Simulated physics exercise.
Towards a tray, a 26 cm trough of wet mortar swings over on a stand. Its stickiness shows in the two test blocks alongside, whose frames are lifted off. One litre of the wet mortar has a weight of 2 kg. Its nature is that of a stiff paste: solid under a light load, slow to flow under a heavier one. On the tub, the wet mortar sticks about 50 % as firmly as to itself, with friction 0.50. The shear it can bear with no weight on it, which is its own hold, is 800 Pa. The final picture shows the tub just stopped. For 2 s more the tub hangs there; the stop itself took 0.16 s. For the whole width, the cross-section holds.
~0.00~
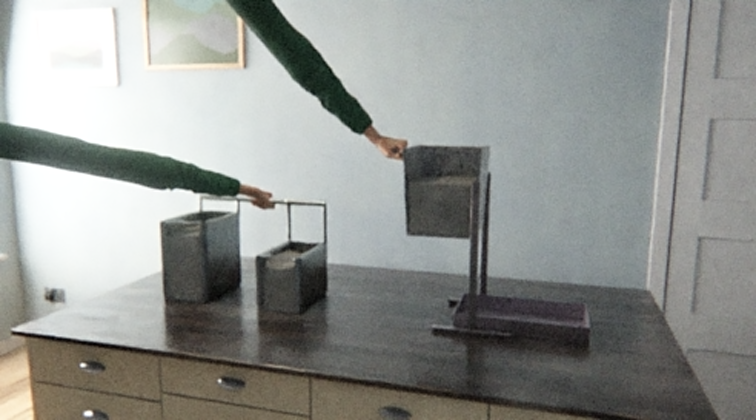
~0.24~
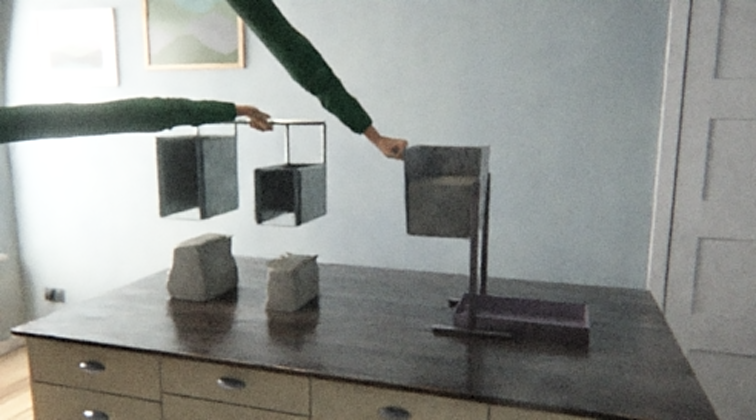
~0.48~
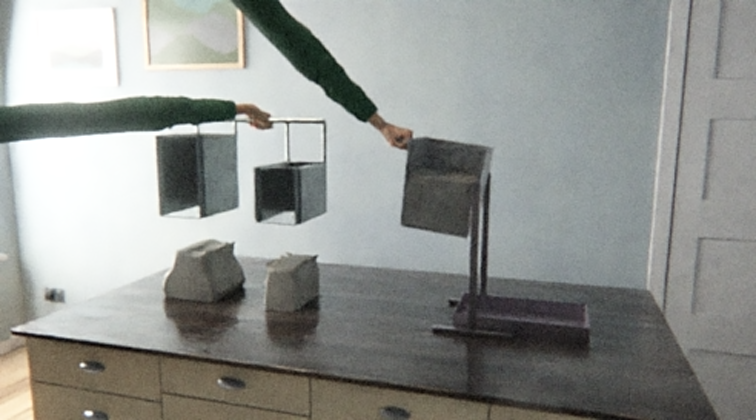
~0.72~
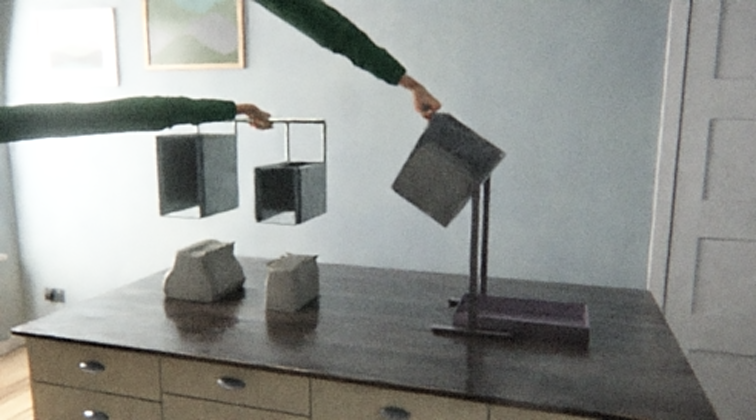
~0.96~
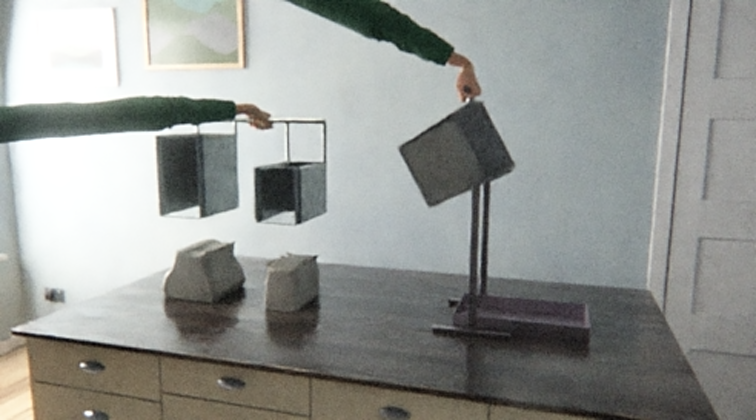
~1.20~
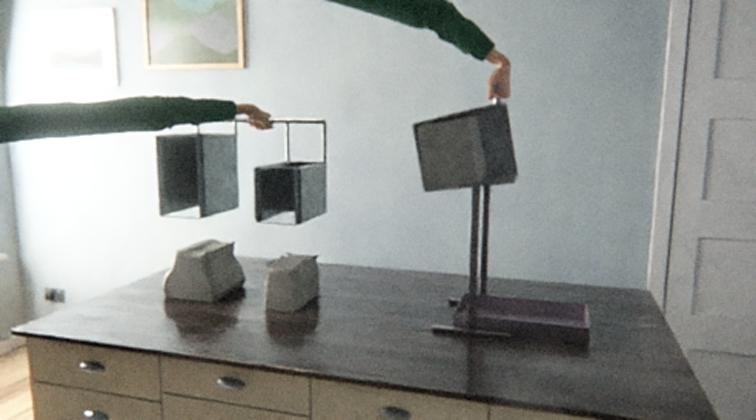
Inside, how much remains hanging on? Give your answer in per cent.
Some 100 percent remains.
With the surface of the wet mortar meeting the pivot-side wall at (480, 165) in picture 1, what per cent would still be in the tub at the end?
That works out near 100 %.
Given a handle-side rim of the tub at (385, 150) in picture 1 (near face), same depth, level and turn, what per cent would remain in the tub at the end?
In that case close to 100 %.
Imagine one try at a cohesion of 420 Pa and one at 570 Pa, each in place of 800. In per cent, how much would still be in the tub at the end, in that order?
The answers, in order, are 100 % and 100 %.
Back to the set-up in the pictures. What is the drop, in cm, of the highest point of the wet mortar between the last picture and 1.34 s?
About 0 cm.
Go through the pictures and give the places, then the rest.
Handle-side rim at (406, 149), tilt 0 degrees; top of the wet mortar at (472, 185); blocks stand 24 cm, 15 cm (left to right), in the first frame.
Handle-side rim at (406, 149), tilt 0 degrees; top of the wet mortar at (472, 185); blocks stand 20 cm, 15 cm (left to right), in the second frame.
Handle-side rim at (411, 140), tilt 7 degrees; top of the wet mortar at (413, 175); blocks stand 18 cm, 15 cm (left to right), in the third frame.
Handle-side rim at (437, 115), tilt 33 degrees; top of the wet mortar at (422, 146); blocks stand 18 cm, 15 cm (left to right), in the fourth frame.
Handle-side rim at (474, 103), tilt 61 degrees; top of the wet mortar at (442, 124); blocks stand 18 cm, 15 cm (left to right), in the fifth frame.
Handle-side rim at (501, 105), tilt 79 degrees; top of the wet mortar at (468, 118); blocks stand 18 cm, 15 cm (left to right), in the sixth frame.
After 1.34 s, the tub is at 79 degrees and holds 100 %.
After 1.51 s, the tub is at 79 degrees and holds 100 %.
After 1.68 s, the tub is at 79 degrees and holds 100 %.
After 1.85 s, the tub is at 79 degrees and holds 100 %.
After 3.20 s, at the end, the tub is at 79 degrees and holds 100 %.
